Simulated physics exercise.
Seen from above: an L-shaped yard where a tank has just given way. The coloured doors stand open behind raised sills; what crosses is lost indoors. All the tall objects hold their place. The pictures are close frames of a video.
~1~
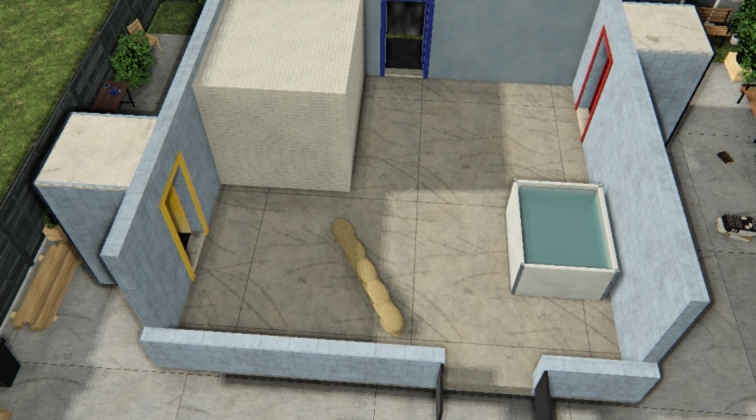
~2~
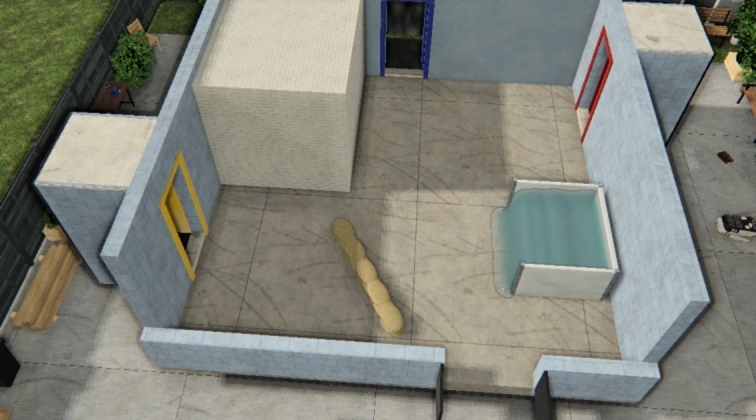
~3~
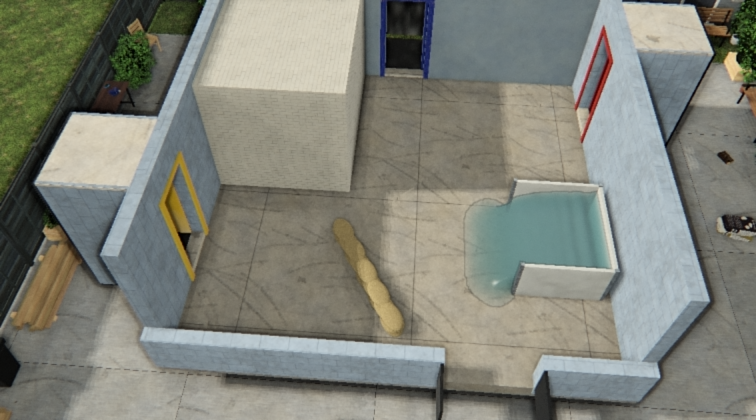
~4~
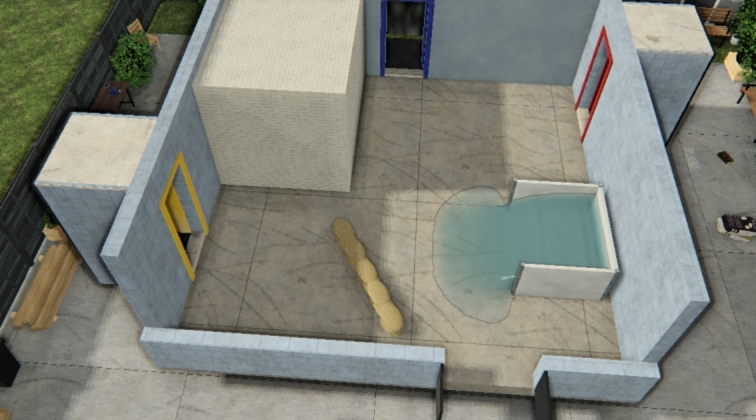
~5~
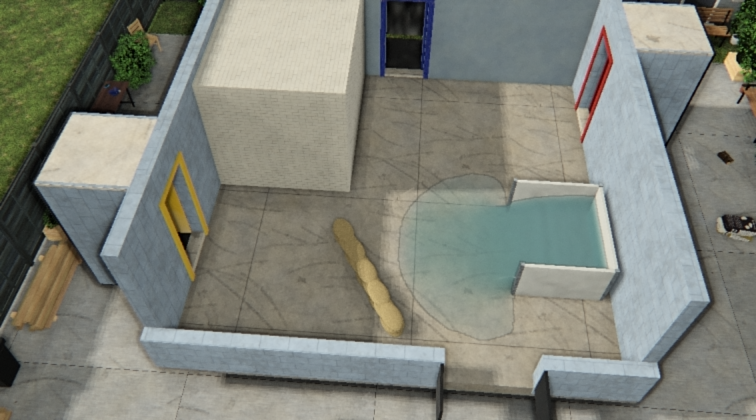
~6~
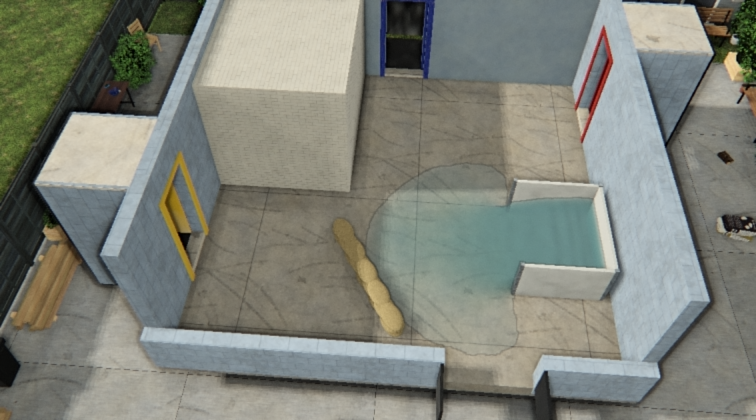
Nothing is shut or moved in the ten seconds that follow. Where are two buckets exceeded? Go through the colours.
The red door stays under that; the blue door takes more than that; the yellow door stays under that.
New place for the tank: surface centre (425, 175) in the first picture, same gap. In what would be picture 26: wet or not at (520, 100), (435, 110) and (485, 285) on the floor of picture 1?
One after the other: Under water, covered, wet.
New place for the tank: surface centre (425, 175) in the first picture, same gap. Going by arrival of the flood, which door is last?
The door marked red.
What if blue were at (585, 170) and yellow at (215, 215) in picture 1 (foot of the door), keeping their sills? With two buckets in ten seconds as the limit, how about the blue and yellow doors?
One by one: The blue one holds, the yellow one passes that mark.
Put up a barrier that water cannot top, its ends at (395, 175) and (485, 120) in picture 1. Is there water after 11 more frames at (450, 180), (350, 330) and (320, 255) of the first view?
In that order: Under water, awash, under water.
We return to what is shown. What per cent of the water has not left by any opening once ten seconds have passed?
Some 84 per cent.
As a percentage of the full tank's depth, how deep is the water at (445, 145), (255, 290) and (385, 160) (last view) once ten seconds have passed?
In that order: 4, 6 and 4 per cent.
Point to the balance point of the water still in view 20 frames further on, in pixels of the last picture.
Around (382, 220).
A moment on, water covers 35 % of the floor; the red door not reached, the blue door not reached, the yellow door not reached.
Next, water covers 45 % of the floor; the red door not reached, the blue door not reached, the yellow door not reached.
Then, water covers 65 % of the floor; the red door not reached, the blue door under two buckets in, the yellow door wet at the sill, nothing in.
Later, water covers 85 % of the floor; the red door wet at the sill, nothing in, the blue door far over two buckets in, the yellow door under two buckets in.
In the end, water covers 95 % of the floor; the red door wet at the sill, nothing in, the blue door far over two buckets in, the yellow door under two buckets in.
